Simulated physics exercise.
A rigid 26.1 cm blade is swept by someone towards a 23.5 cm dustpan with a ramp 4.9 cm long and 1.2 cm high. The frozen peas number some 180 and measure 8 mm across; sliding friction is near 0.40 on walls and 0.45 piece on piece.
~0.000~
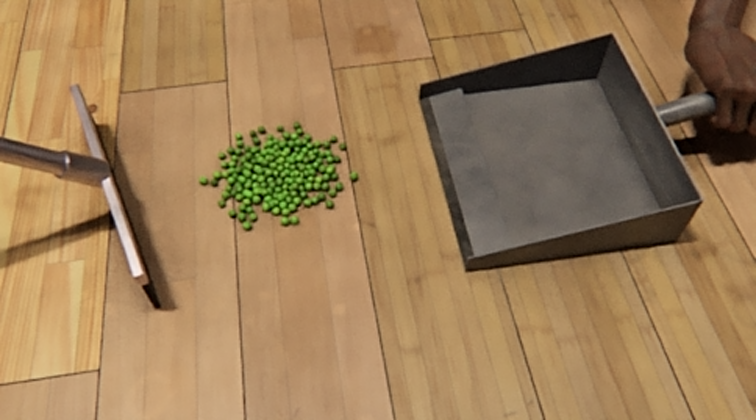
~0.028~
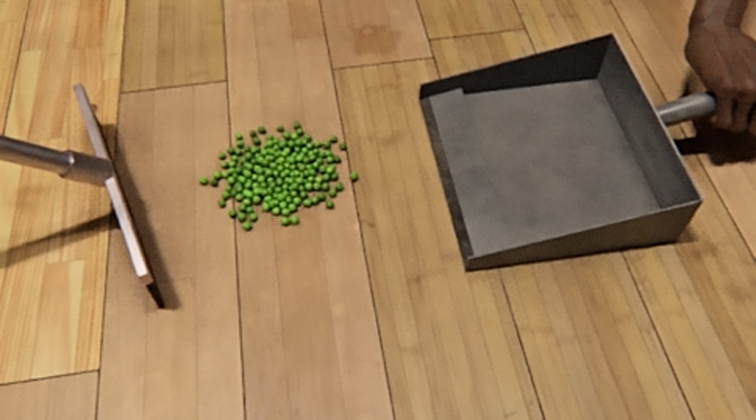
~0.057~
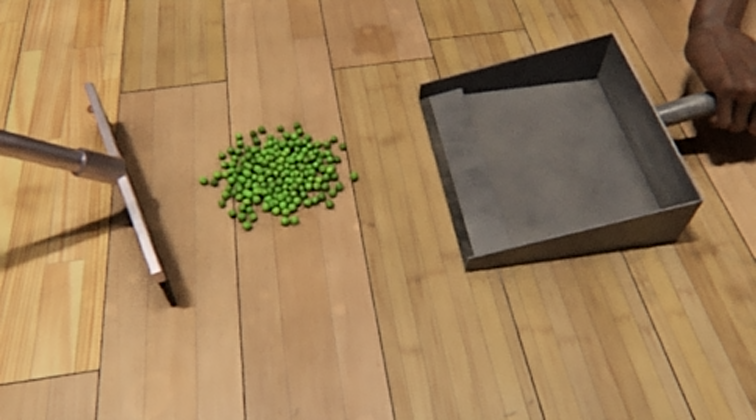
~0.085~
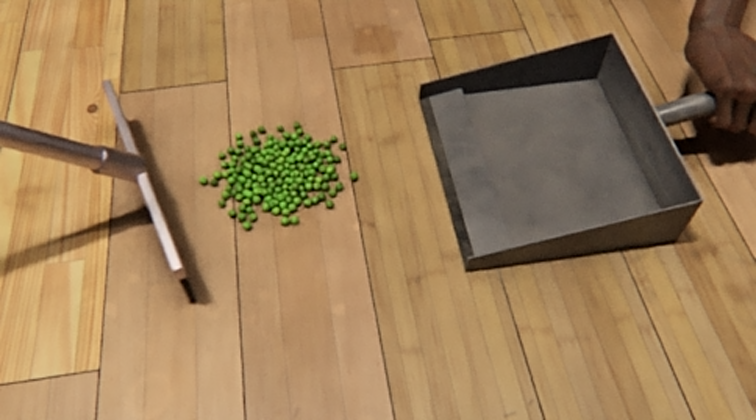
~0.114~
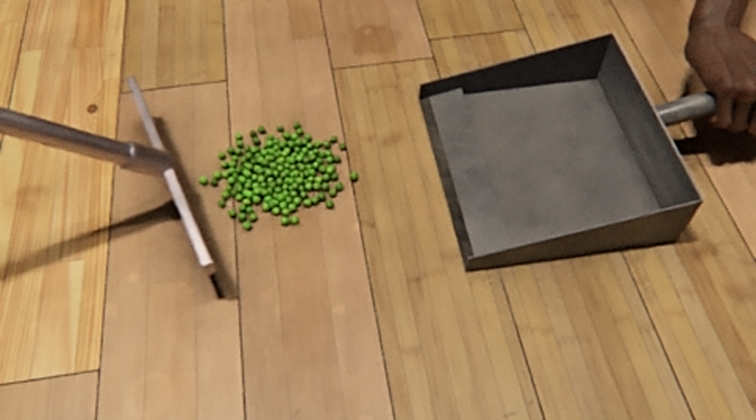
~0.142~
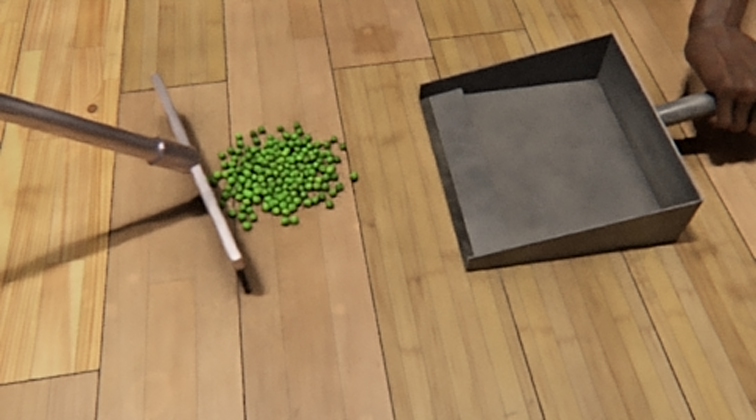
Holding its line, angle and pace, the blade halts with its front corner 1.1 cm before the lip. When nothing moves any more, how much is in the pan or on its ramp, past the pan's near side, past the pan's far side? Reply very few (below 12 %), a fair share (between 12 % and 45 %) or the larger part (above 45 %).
Pan - a fair share; near side - very few; far side - a fair share.
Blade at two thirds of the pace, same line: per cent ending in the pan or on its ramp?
About 15 per cent.
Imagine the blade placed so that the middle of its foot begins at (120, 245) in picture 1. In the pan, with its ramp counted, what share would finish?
Estimate: ~ 30 %.
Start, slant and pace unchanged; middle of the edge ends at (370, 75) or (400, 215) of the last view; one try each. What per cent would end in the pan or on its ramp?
I'd expect around 25 percent, then around 25 percent.
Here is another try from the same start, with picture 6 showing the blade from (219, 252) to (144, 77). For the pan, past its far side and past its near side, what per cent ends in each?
Pan 25; far 30; near 0.
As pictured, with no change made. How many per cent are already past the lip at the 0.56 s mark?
I'd put it near 40 per cent at that point.
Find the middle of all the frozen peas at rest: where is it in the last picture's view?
Roughly pixel (435, 119).
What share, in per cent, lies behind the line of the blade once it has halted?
Roughly 0 in a hundred.
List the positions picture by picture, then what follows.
The first picture shows blade from (141, 278) to (78, 95), moved 0.0 cm, 0 of the pieces shifted so far; middle of the pieces at (275, 174); pan at (556, 162).
The second picture shows blade from (145, 278) to (82, 94), moved 0.4 cm, 0 of the pieces shifted so far; middle of the pieces at (275, 174).
The third picture shows blade from (158, 276) to (92, 93), moved 1.5 cm, 0 of the pieces shifted so far; middle of the pieces at (275, 174).
The fourth picture shows blade from (179, 272) to (110, 91), moved 3.4 cm, 0 of the pieces shifted so far; middle of the pieces at (275, 174).
The fifth picture shows blade from (208, 267) to (134, 87), moved 5.9 cm, 0 of the pieces shifted so far; middle of the pieces at (275, 174).
The sixth picture shows blade from (237, 263) to (158, 84), moved 8.5 cm, 0 of the pieces shifted so far; middle of the pieces at (275, 174); pan at (556, 162). Its pace works out near 0.93 m/s.
After 0.26 s, middle of the blade 14 cm from the lip; 0 % over the lip, far side 5 %, near side 0 %.
After 0.34 s, middle of the blade 7 cm from the lip; 0 % over the lip, far side 15 %, near side 0 %.
After 0.56 s, middle of the blade 5 cm from the lip; 40 % over the lip, far side 30 %, near side 0 %.
At rest (1.6 s), pan 30 %, near side 0 %, far side 30 %, in front of the lip or behind the blade 40 %.
